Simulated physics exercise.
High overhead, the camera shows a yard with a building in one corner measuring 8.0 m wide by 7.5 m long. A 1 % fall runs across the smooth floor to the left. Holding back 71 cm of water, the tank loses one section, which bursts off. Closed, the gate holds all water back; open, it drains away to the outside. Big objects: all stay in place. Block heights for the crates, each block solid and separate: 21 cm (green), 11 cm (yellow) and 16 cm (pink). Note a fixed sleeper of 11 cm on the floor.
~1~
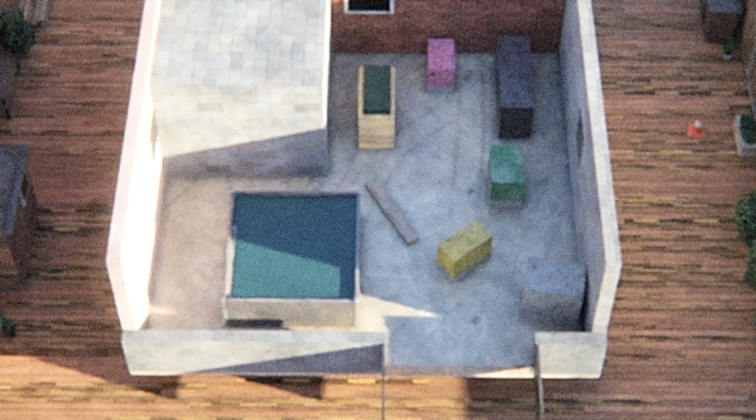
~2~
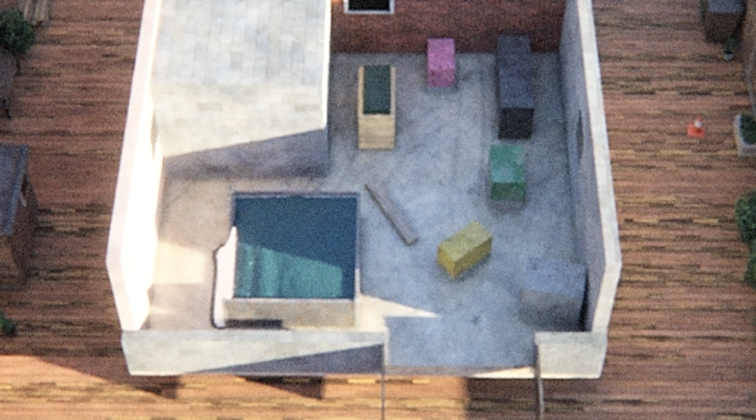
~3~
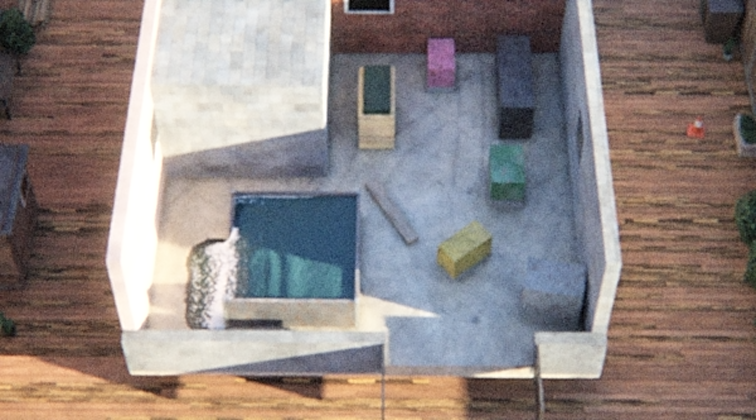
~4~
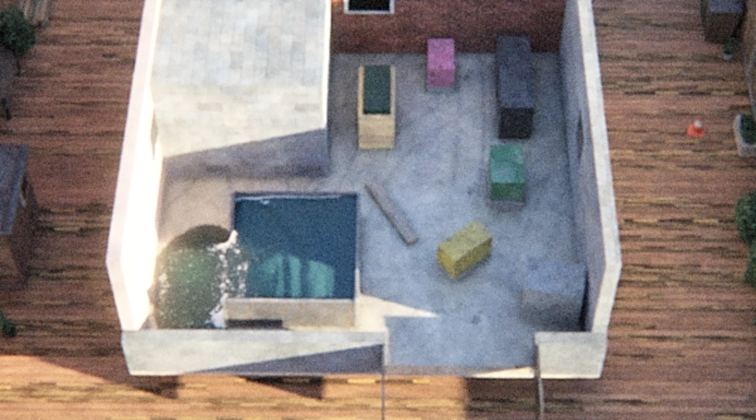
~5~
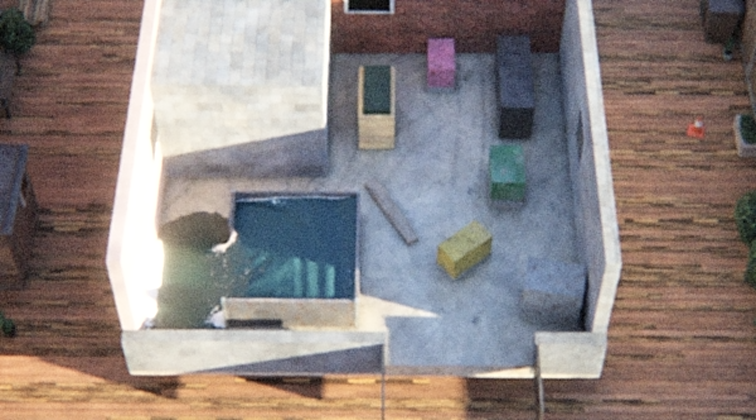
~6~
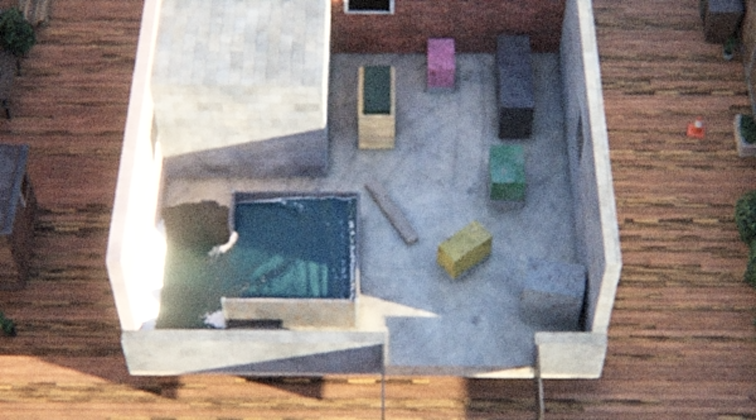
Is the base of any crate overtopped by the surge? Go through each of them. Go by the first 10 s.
The green crate is not overtopped; the yellow crate is not overtopped; the pink crate is not overtopped.
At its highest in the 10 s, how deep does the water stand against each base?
Measured in centimetres, that comes to green 15, yellow 9 and pink 10.
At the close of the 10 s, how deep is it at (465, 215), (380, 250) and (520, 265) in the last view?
Approximately 4, 7 and 4 centimetres, going through them in turn.
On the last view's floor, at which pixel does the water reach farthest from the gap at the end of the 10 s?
That would be close to (558, 55).
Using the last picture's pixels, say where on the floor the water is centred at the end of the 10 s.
Centre: Approx. (345, 232) px.
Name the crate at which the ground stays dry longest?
The pink one.
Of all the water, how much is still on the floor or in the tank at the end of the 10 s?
Close to 88 in a hundred remains.
A moment later water covers 10 % of the floor and is deepest (74 cm) near (144, 353); green plinth not reached, yellow plinth not reached, pink plinth not reached.
Soon after water covers 20 % of the floor and is deepest (60 cm) near (144, 353); green plinth not reached, yellow plinth not reached, pink plinth not reached.
Next water covers 45 % of the floor and is deepest (42 cm) near (164, 189); green plinth not reached, yellow plinth not reached, pink plinth not reached.
Later on water covers 80 % of the floor and is deepest (24 cm) near (367, 196); green plinth reached, yellow plinth reached, pink plinth reached.
At the end water covers 95 % of the floor and is deepest (16 cm) near (165, 182); highest at the green plinth 15 cm, highest at the yellow plinth 9 cm, highest at the pink plinth 10 cm.
